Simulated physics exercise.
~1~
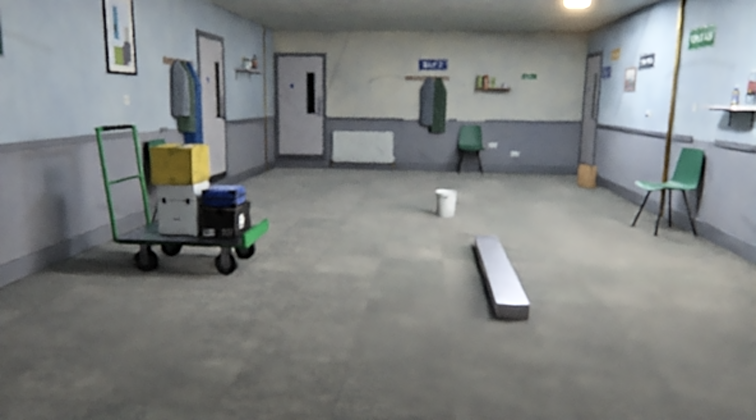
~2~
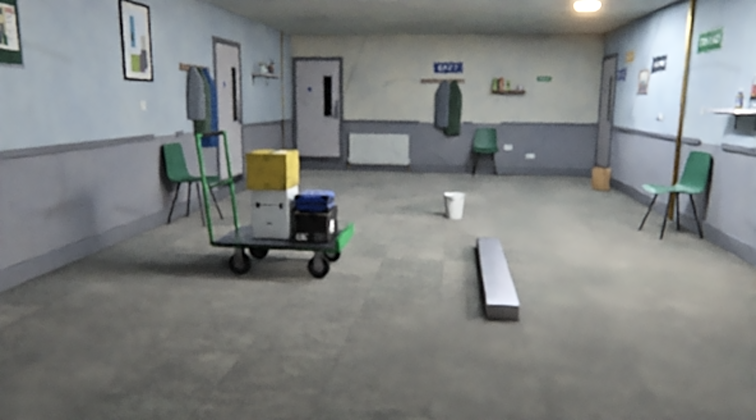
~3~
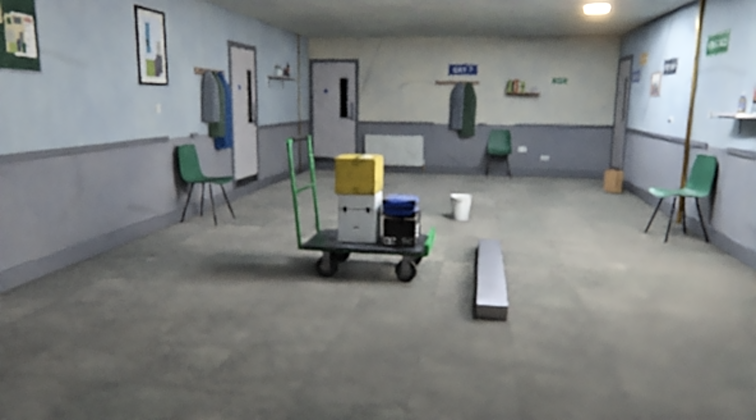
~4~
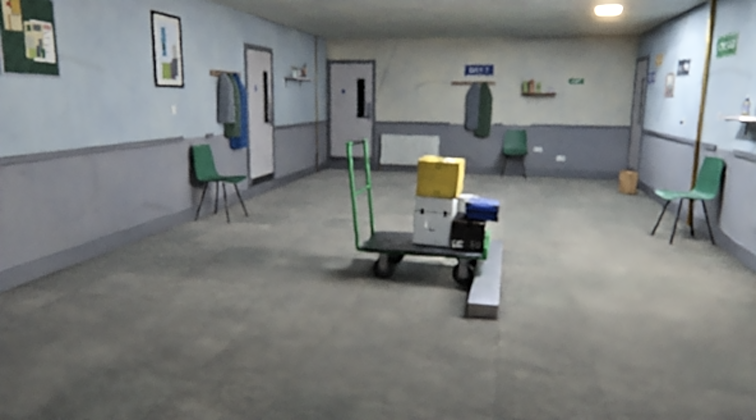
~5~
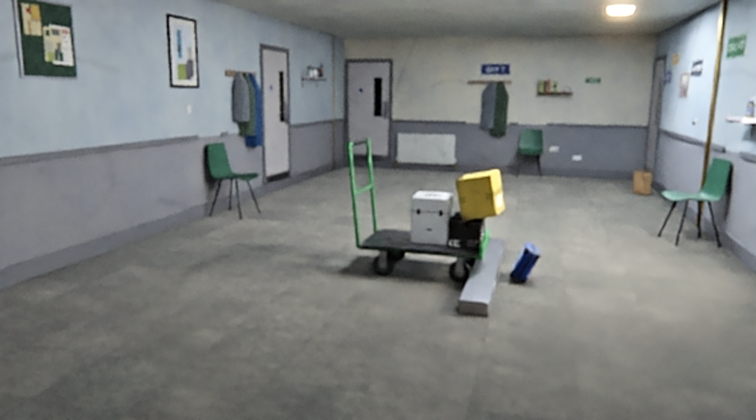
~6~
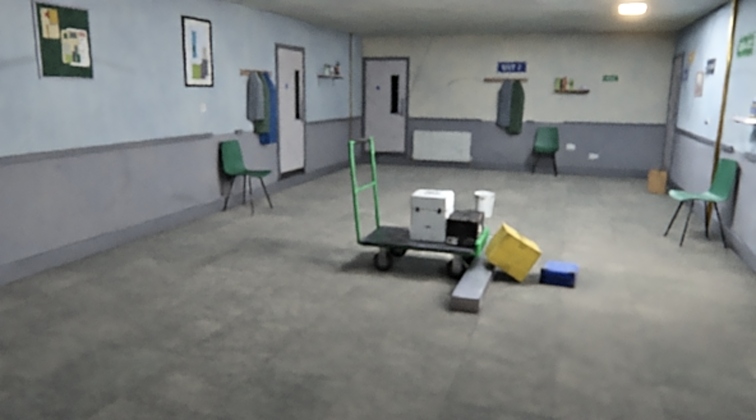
A green-handled flat cart loaded with a yellow carton, a white box, a blue case and a black box rolls rightward across the grey floor of a plain room, seen from the front as the view drifts slightly. Green chairs, hanging coats and doors line the walls, and a white bucket stands behind. The cart reaches a low grey sill and stops, and the blue case and yellow carton slide forward. Both tip over the front edge and tumble down. They end on the right beyond the cart, while the white and black boxes stay aboard.
